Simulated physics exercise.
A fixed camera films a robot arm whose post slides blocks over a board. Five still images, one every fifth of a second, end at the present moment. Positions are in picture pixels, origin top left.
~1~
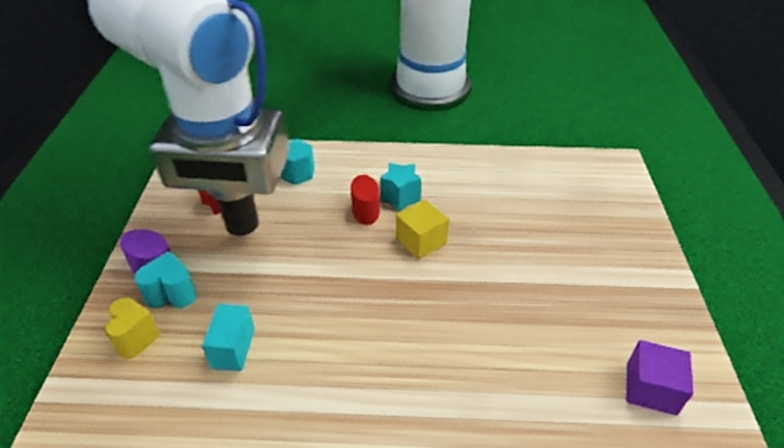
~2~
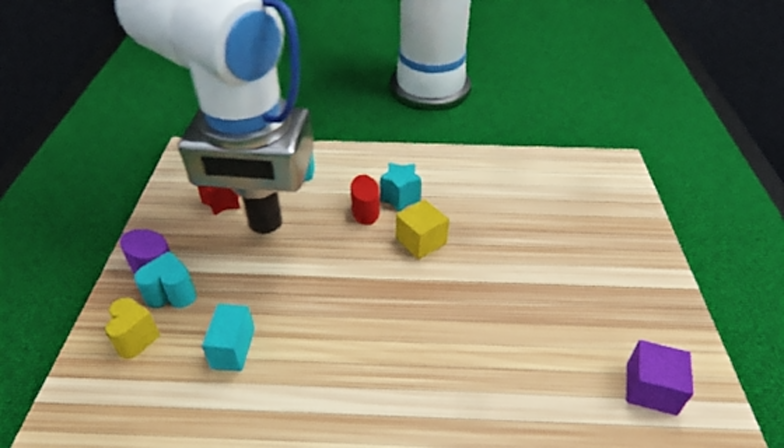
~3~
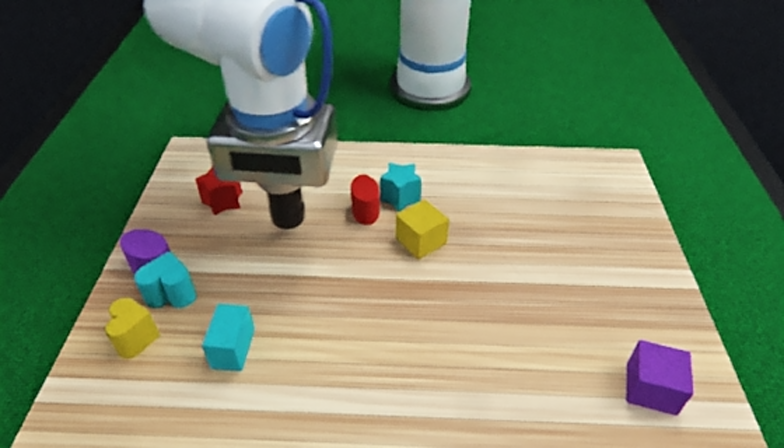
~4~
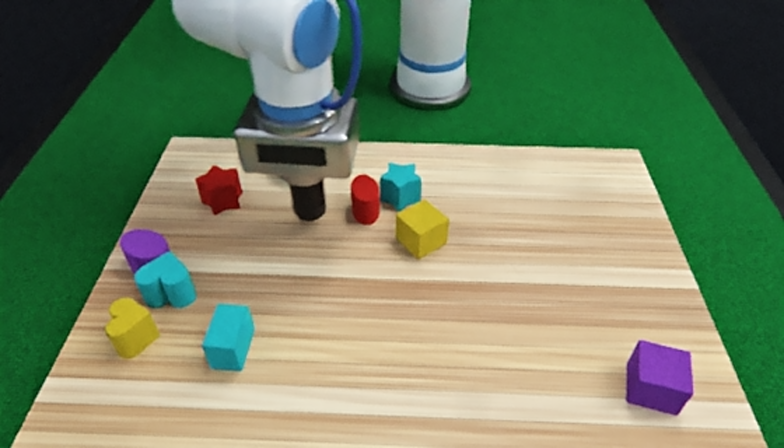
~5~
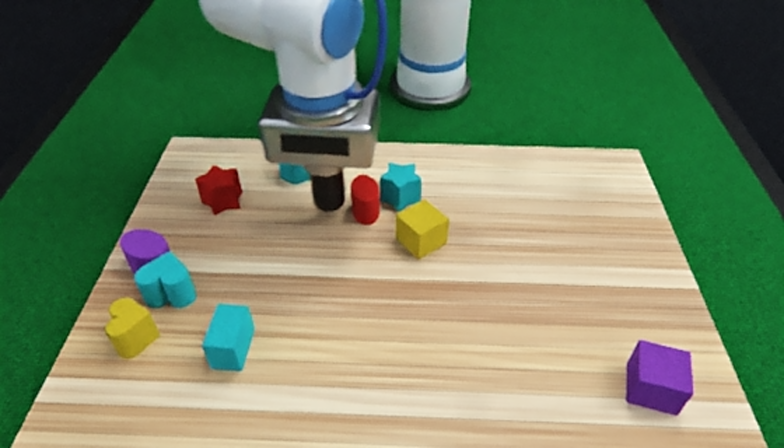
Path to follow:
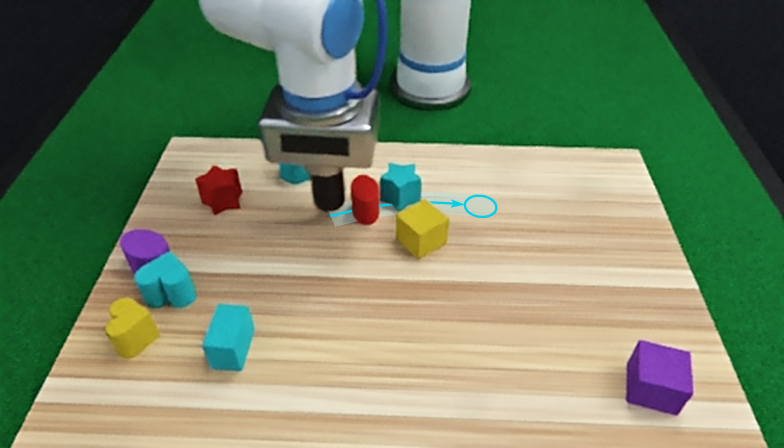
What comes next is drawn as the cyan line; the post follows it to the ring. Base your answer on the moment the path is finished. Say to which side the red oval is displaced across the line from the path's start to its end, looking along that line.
It's going to go left.
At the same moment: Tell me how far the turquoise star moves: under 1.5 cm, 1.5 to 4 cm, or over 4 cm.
Overall it shifts more than 4 cm.
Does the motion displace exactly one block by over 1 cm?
It seems not.
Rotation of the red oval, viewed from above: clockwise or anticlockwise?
From overhead, anticlockwise.
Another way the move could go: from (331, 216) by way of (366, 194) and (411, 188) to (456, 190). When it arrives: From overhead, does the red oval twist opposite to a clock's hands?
My answer is no.
Path on the board, from (331, 216) via (380, 206) and (430, 202), ending at (481, 206).
What follows on the original path. One third of the way, post at (382, 191); red oval at (411, 177), turned 20° anticlockwise; turquoise star at (431, 163).
Two thirds of the way, post at (431, 188); red oval at (459, 170), turned 45° anticlockwise; turquoise star at (463, 152), turned 20° anticlockwise.
At the end, post at (483, 192); red oval at (501, 166), turned 75° anticlockwise; turquoise star at (471, 150), turned 55° anticlockwise; yellow square piece in place.
